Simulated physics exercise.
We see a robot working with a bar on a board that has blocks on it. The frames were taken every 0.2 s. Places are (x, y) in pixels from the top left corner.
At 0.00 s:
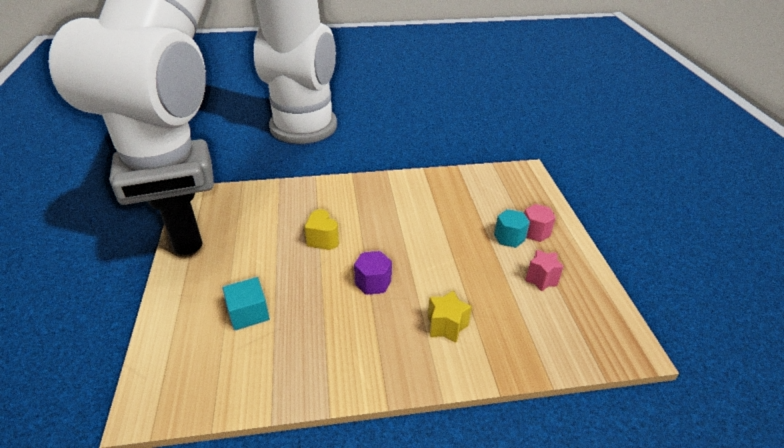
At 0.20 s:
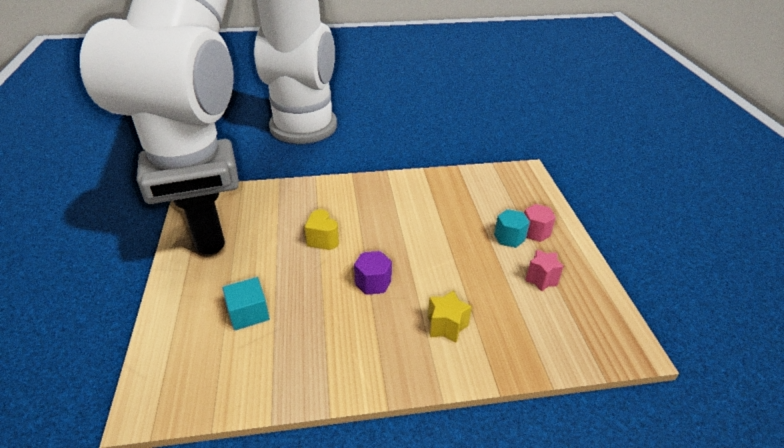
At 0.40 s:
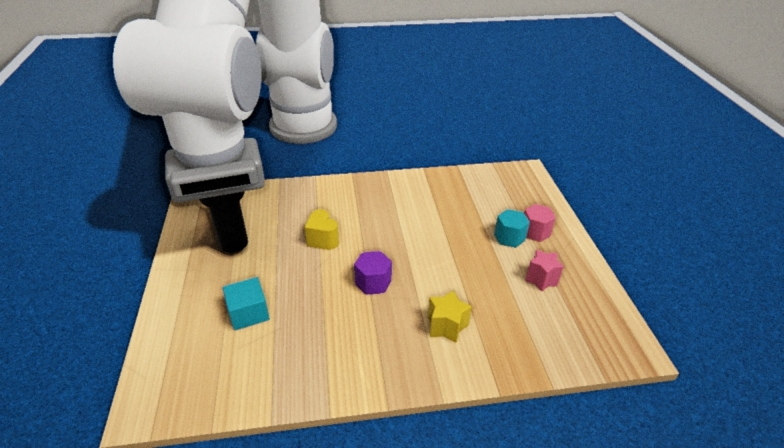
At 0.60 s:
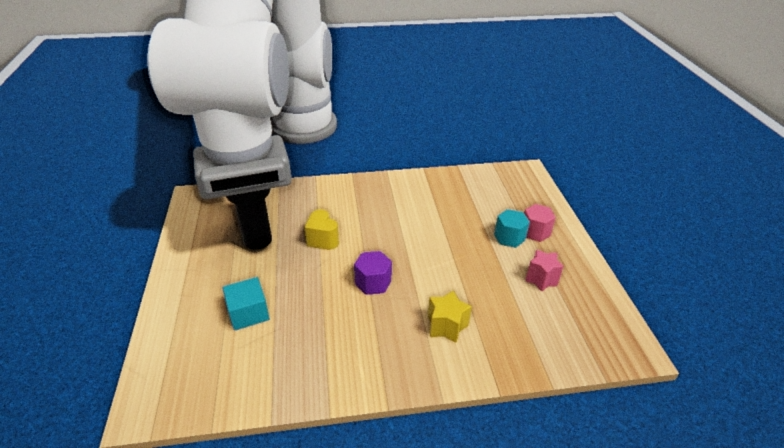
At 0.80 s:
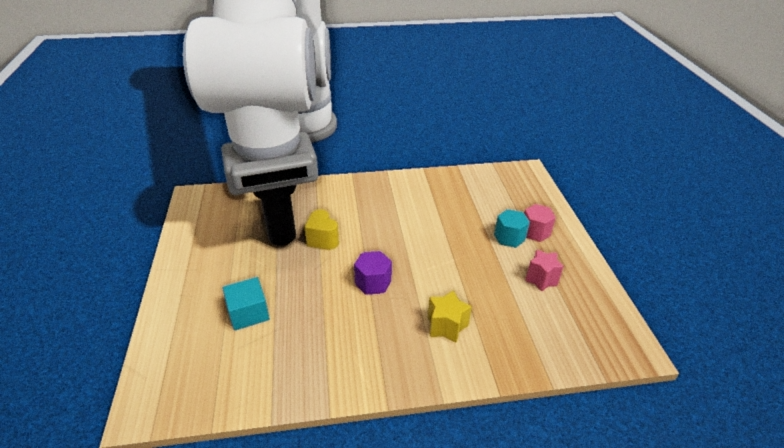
To begin with, a white robot arm holds a dark bar at the left edge of a wooden board scattered with colored blocks. The arm then moves the bar steadily right, above the teal cube, until it is close beside the yellow block, while all the blocks stay still.
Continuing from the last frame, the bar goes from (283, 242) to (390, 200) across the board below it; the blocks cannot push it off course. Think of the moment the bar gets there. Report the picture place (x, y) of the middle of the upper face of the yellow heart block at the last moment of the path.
Answer: (340, 220).
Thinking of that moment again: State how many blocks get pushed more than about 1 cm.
In total, one block gets moved by over 1 cm.
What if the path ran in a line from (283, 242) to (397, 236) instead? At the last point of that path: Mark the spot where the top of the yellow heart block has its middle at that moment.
Expect it around (422, 211).
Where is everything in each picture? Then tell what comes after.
The first picture shows bar's lower end (188, 246); yellow heart block (321, 220).
The second picture shows bar (211, 245); blocks still.
The third picture shows bar (234, 244); blocks still.
The fourth picture shows bar (258, 241); blocks still.
The fifth picture shows bar (282, 236); yellow heart block (321, 220).
On the path given first. One third of the way, bar (321, 222); yellow heart block (338, 220), turned 35° clockwise.
Two thirds of the way, bar (357, 208); yellow heart block (340, 220), turned 40° clockwise.
At the end, bar (390, 195); yellow heart block (340, 220), turned 40° clockwise.
